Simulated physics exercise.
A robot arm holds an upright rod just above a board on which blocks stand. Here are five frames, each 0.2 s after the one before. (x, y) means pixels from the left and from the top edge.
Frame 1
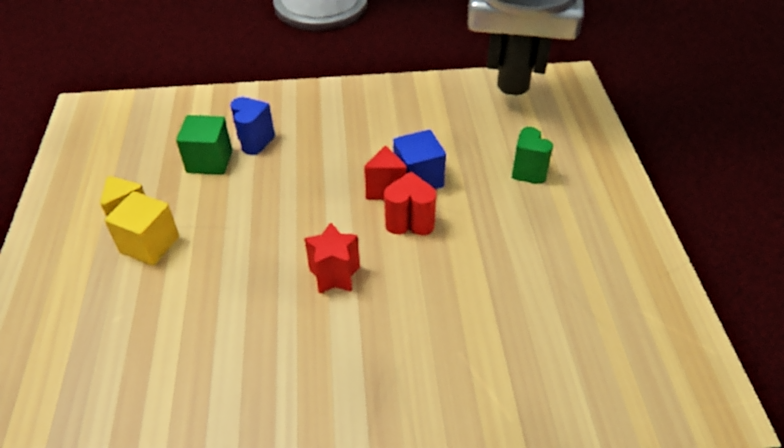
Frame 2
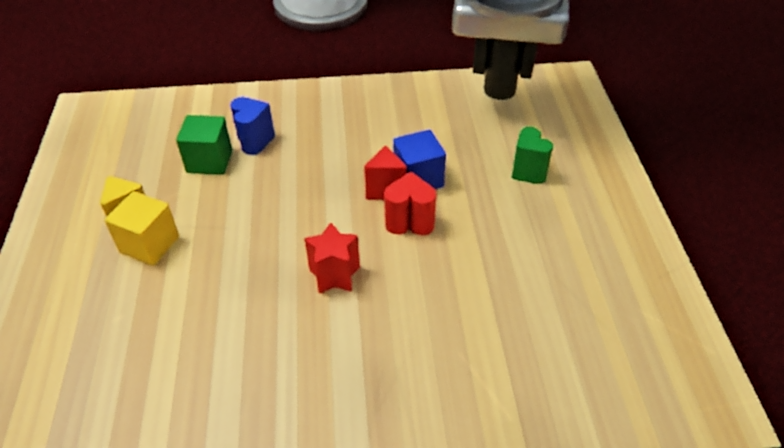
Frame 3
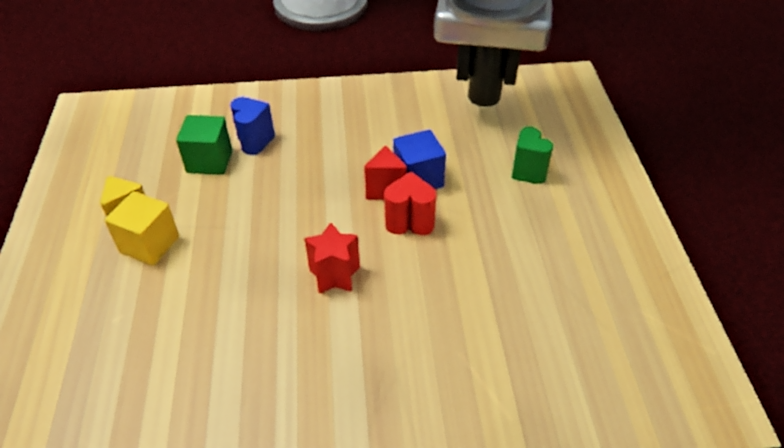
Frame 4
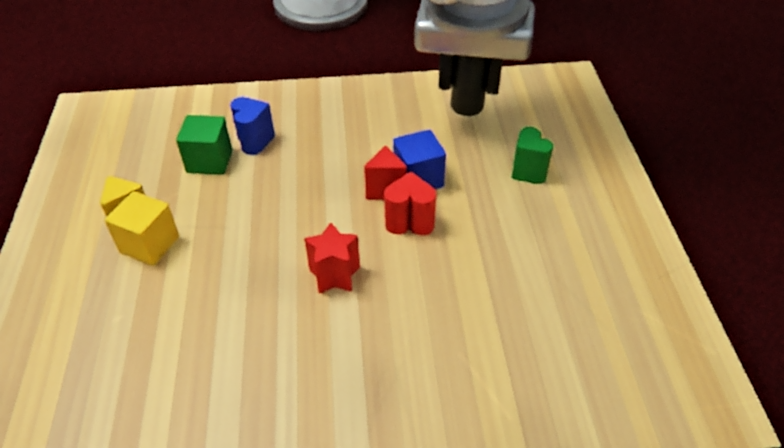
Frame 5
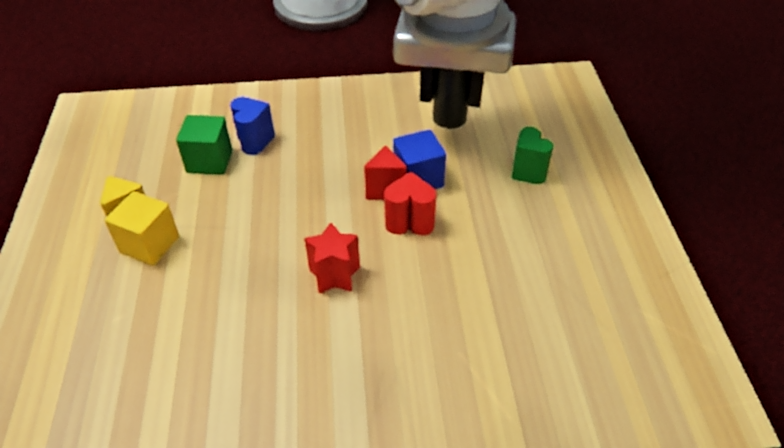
A robot arm holding a dark rod moved steadily left and slightly toward the viewer over the back of a wooden board, drawing nearer the blue block, while all the colorful blocks stayed still.
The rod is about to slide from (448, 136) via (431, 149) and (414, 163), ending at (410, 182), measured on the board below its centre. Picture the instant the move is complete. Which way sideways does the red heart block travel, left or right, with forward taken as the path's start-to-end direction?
The shift goes left.
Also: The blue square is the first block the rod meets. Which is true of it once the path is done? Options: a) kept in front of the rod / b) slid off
Correct choice: A.
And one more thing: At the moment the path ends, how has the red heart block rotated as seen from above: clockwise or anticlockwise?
In a top view, it turns clockwise.
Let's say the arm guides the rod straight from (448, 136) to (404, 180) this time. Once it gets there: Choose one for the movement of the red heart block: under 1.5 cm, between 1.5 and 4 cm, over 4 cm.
If I had to pick, the red heart block travels from 1.5 to 4 cm here.
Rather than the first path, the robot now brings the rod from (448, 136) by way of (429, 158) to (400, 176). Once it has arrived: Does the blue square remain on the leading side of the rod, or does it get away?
Still leading.
On the path given first. Halfway along, rod (422, 138); red triangular block (382, 162); blue square (414, 153).
At the end, rod (410, 164); red triangular block (358, 179), turned 15° clockwise; red heart block (414, 208), turned 25° clockwise; blue square (395, 180); green heart block unmoved.
